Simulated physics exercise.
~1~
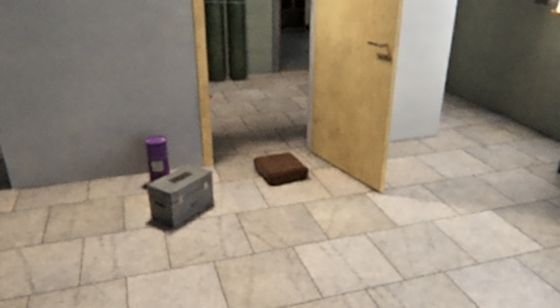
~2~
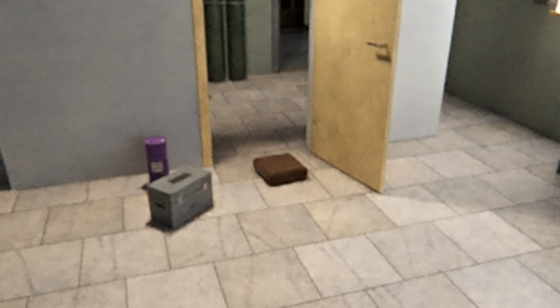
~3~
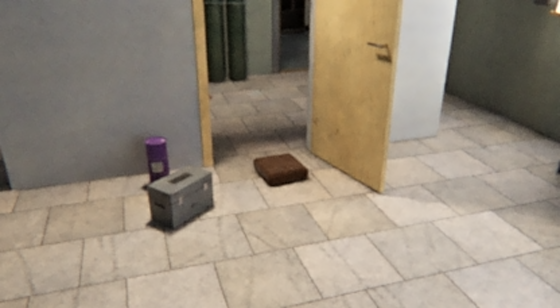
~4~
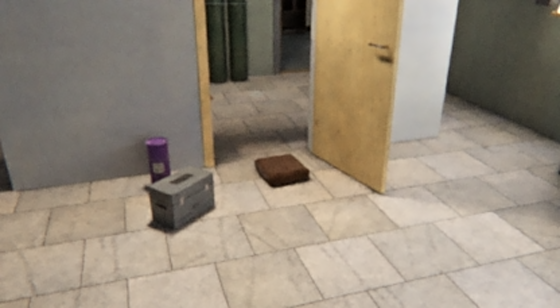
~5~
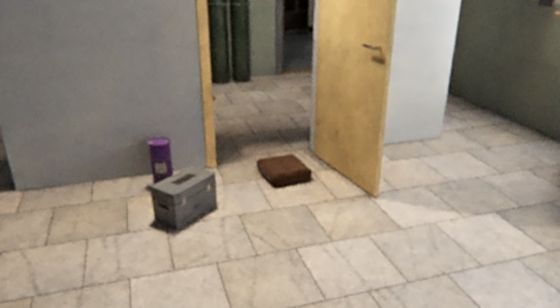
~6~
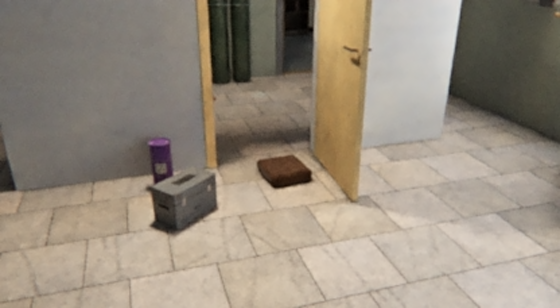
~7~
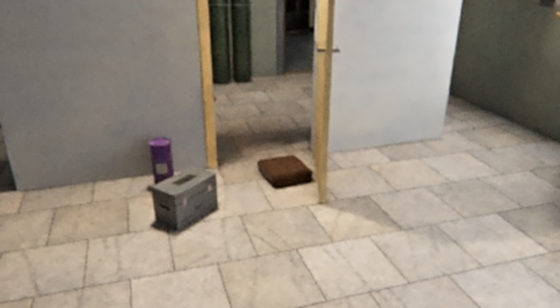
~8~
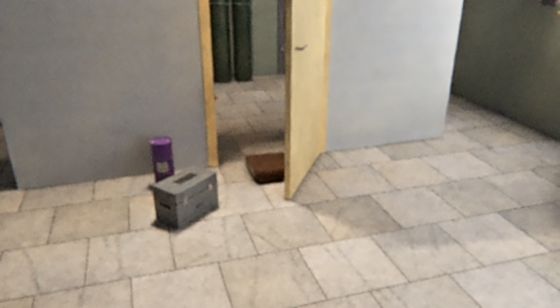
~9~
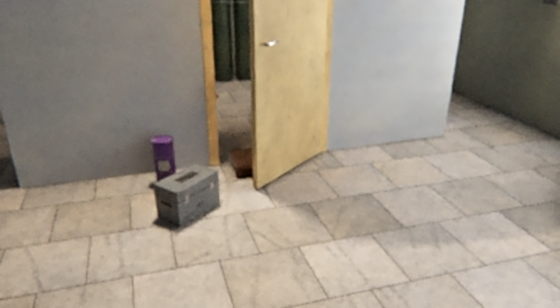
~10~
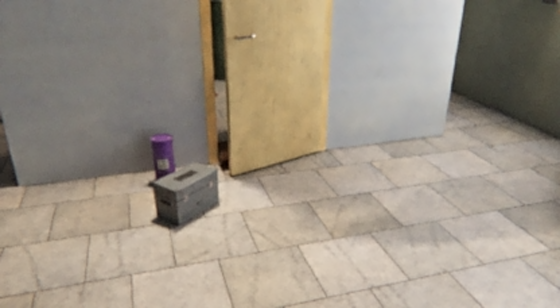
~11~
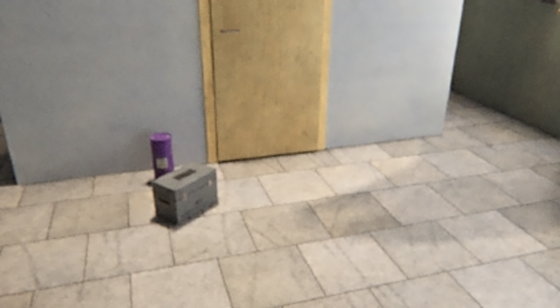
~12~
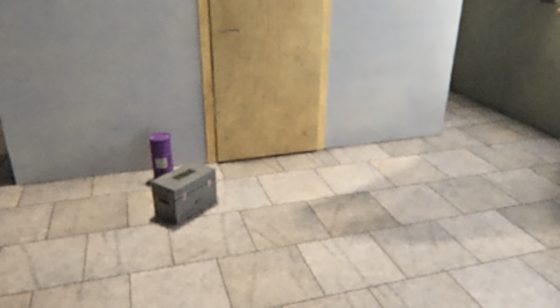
A pale wooden door stood open with a brown cushion in the doorway, then swung towards its frame, sliding the cushion left and out of sight before ending fully shut, while a grey toolbox and purple canister stayed put on the tiled floor.
